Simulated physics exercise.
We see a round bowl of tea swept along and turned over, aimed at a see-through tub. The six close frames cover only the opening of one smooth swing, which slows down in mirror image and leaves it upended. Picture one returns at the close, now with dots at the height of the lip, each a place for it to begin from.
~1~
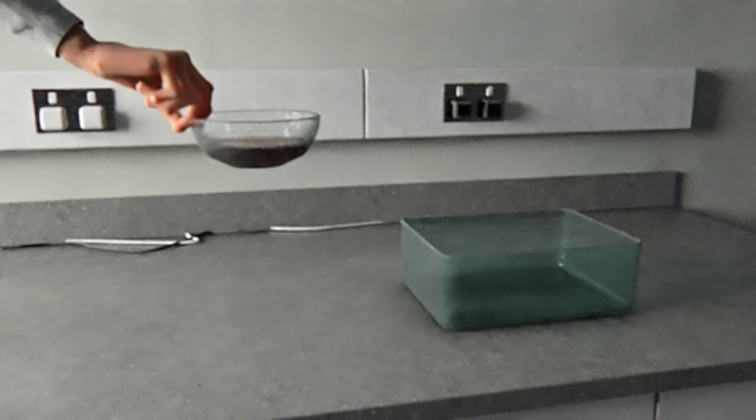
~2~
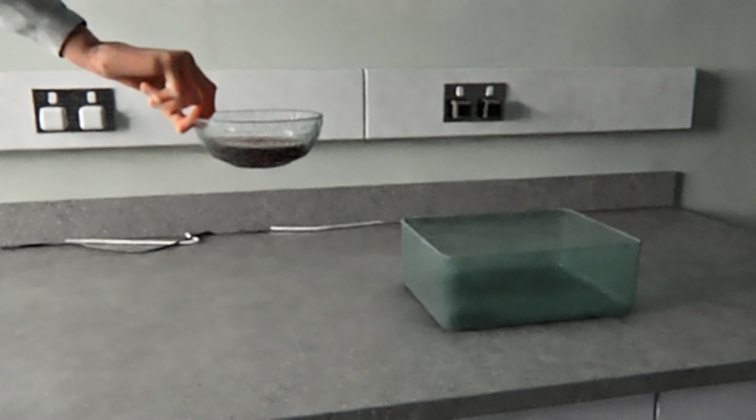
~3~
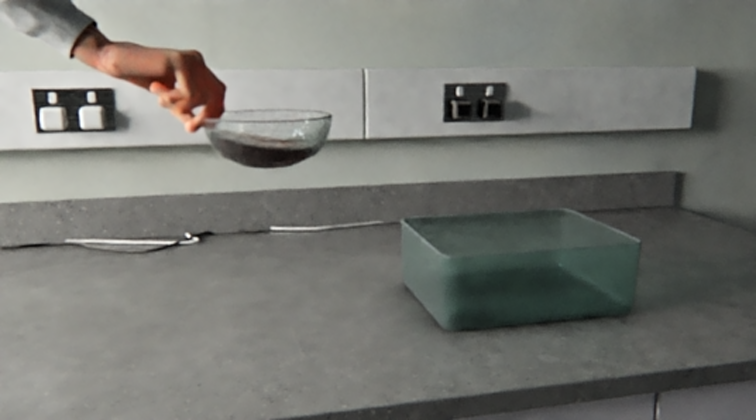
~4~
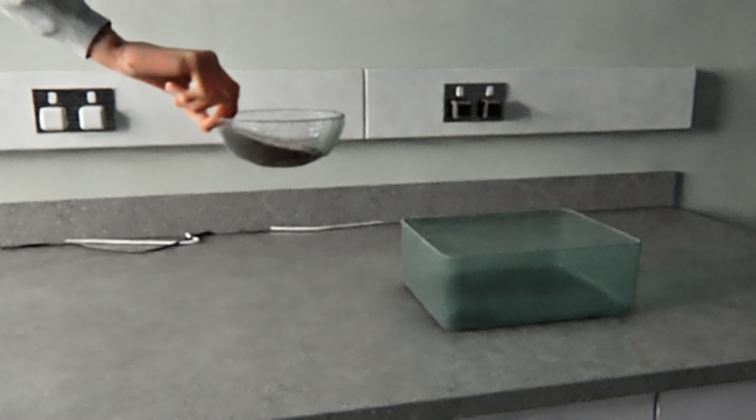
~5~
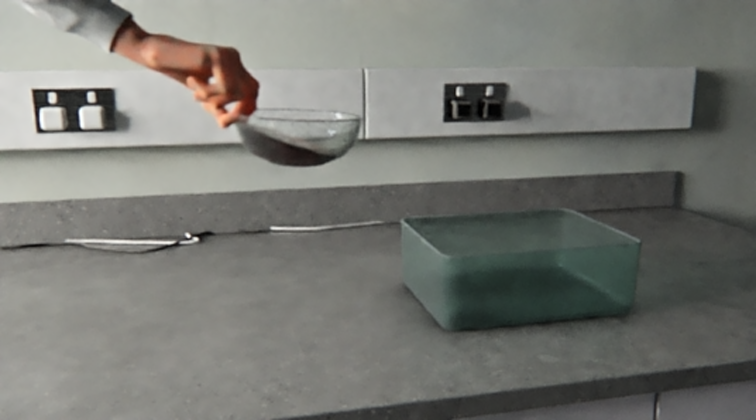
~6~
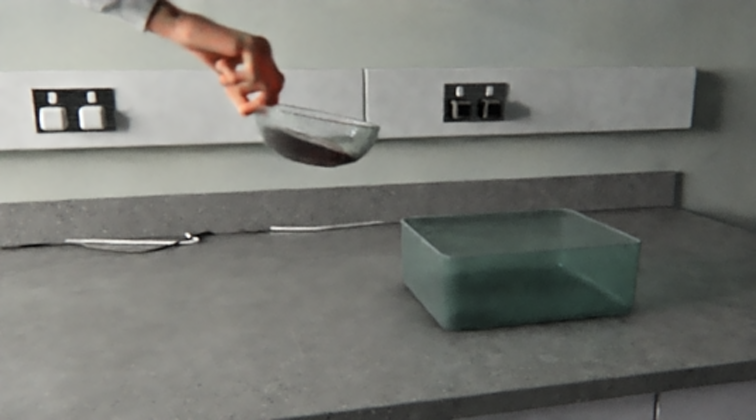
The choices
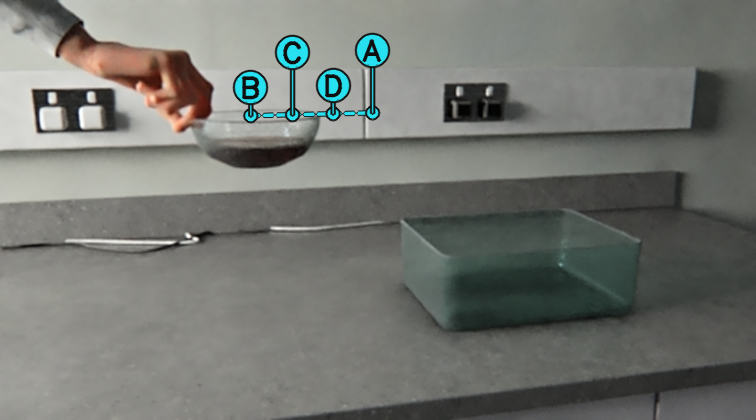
On a grey countertop with wall sockets behind, a hand held a round glass bowl of dark liquid in the air, moved it right toward a see-through tub, and began tilting it slightly rightward.
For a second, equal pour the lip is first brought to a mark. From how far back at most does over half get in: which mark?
C will do.
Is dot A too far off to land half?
No, not at all.
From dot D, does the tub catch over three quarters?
Yes, clearly.
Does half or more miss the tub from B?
Yes, it does.
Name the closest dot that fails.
Dot B.
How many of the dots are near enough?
Three of them.
On the marked copy, A at (372, 112); B at (250, 115); C at (292, 114); D at (333, 113).
Choosing A, about 90 % lands in the tub, 1 % falls short and 9 % goes beside or beyond.
Choosing B, about 25 % lands in the tub, 73 % falls short and 3 % goes beside or beyond.
Choosing C, about 68 % lands in the tub, 26 % falls short and 6 % goes beside or beyond.
Choosing D, about 86 % lands in the tub, 6 % falls short and 8 % goes beside or beyond.
